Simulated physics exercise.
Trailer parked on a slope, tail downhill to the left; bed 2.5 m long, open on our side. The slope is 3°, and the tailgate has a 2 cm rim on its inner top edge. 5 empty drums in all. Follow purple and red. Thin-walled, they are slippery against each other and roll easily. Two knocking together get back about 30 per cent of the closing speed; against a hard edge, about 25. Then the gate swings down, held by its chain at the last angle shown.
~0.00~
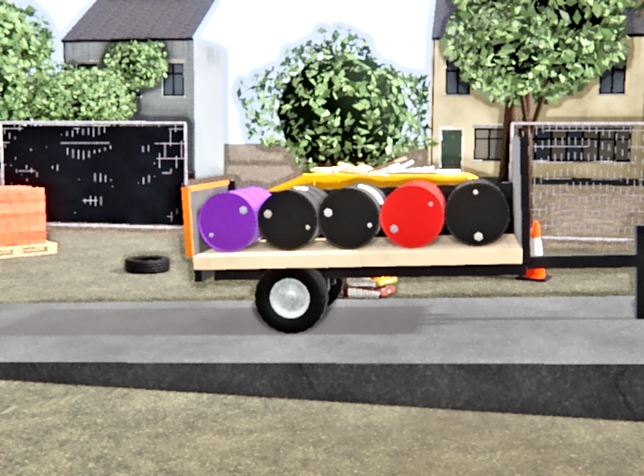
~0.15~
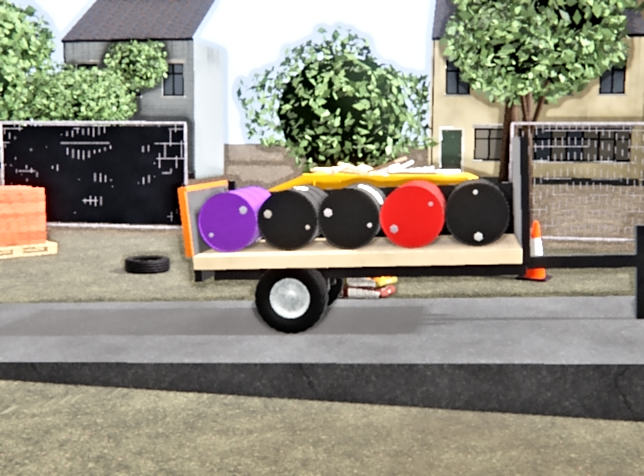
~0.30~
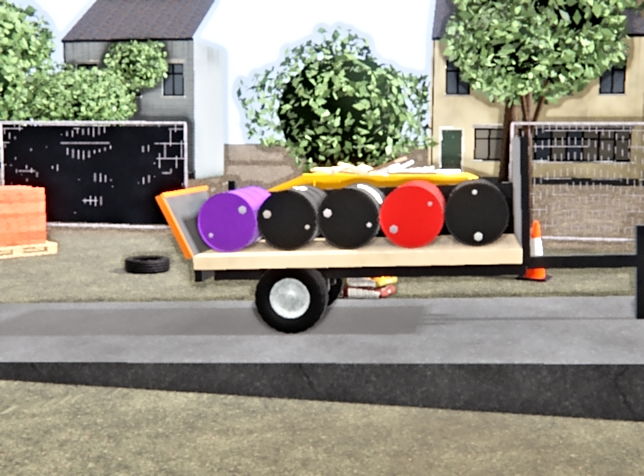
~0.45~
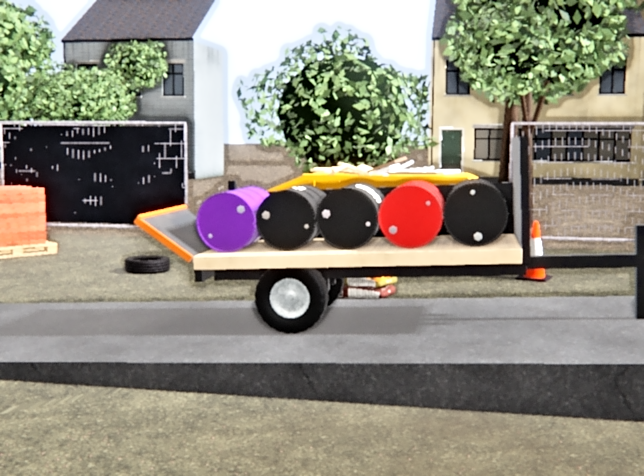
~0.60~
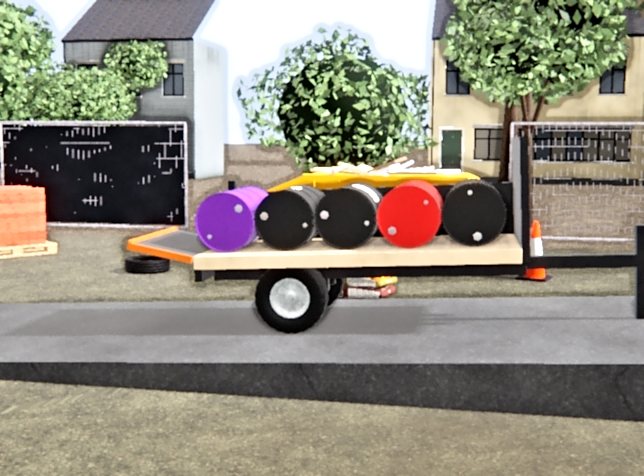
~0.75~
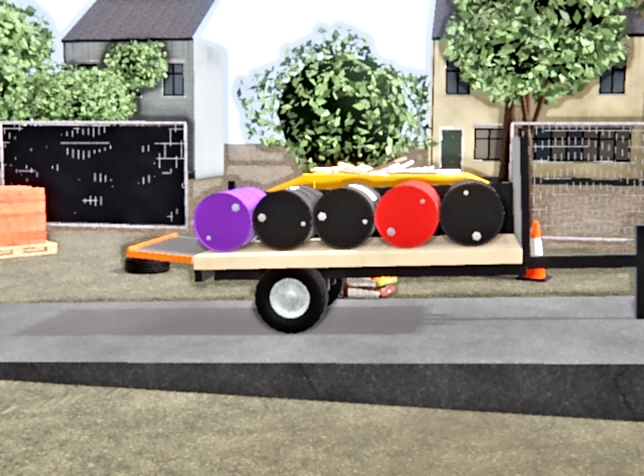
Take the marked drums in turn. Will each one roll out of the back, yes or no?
Purple drum - it will not, red - it will not.
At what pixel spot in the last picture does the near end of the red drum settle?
(352, 219).
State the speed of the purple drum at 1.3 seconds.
It moves at about 0.2 m/s.
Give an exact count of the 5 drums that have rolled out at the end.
It comes to 0.
Then, 1.3 s in, purple is on the bed, 10 cm short of the hinge, rolling left; red is on the bed, 155 cm short of the hinge, rolling left; 0 out so far.
Then, 1.8 s in, purple is on the gate, 5 cm past the hinge, rolling left; red is on the bed, 140 cm short of the hinge, rolling left; 0 out so far.
Then, 2.4 s in, purple is on the gate, 15 cm past the hinge, rolling left; red is on the bed, 130 cm short of the hinge, rolling left; 0 out so far.
In the end (3.1 s), purple is on the gate, 20 cm past the hinge; red is on the bed, 125 cm short of the hinge; 0 out so far.
